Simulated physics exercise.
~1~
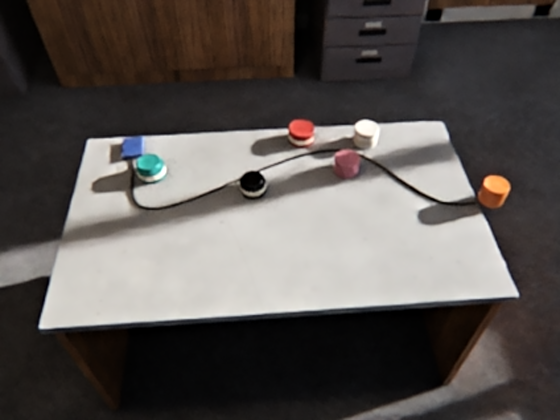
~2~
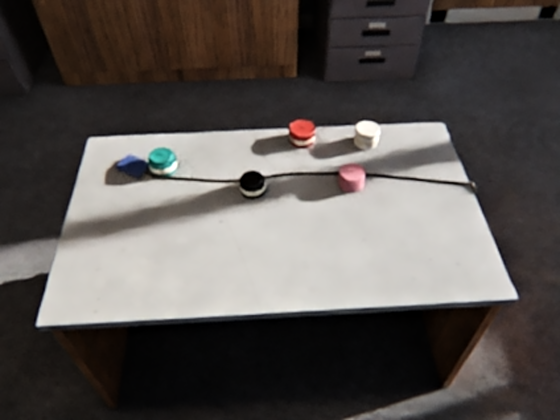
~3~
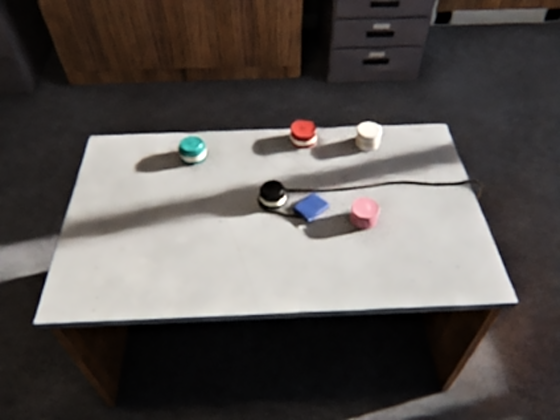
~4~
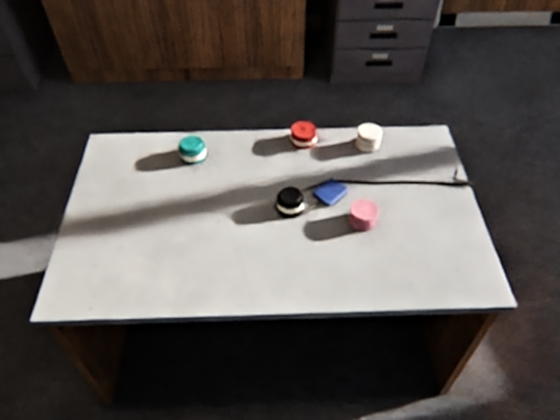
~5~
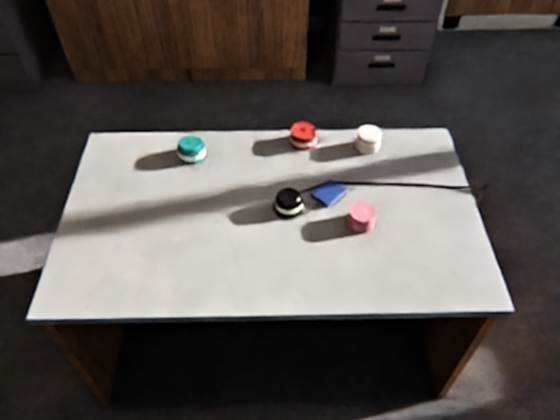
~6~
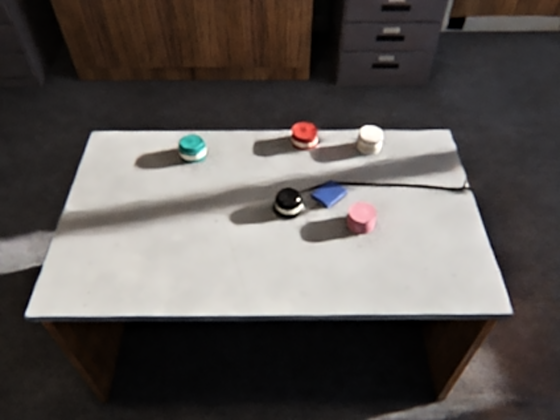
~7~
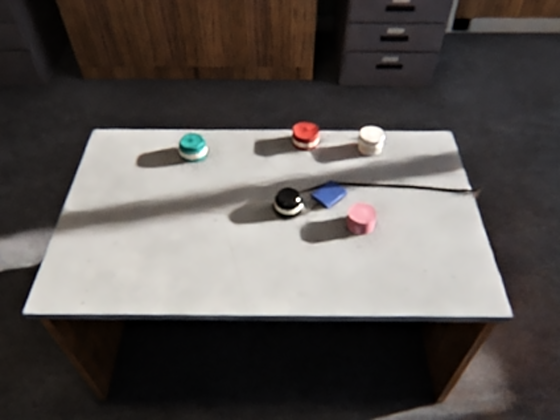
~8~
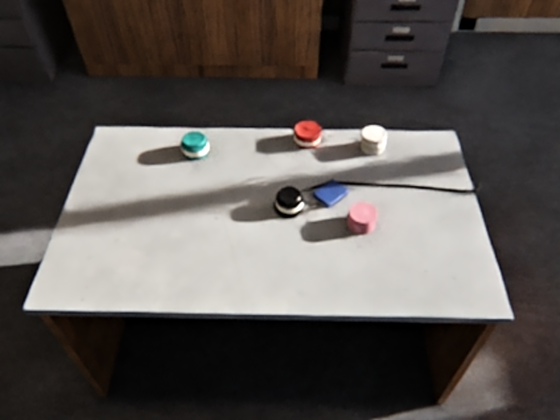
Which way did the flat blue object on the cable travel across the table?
It travelled to the right, leaving its spot near the teal jar and ending up just past the black one.
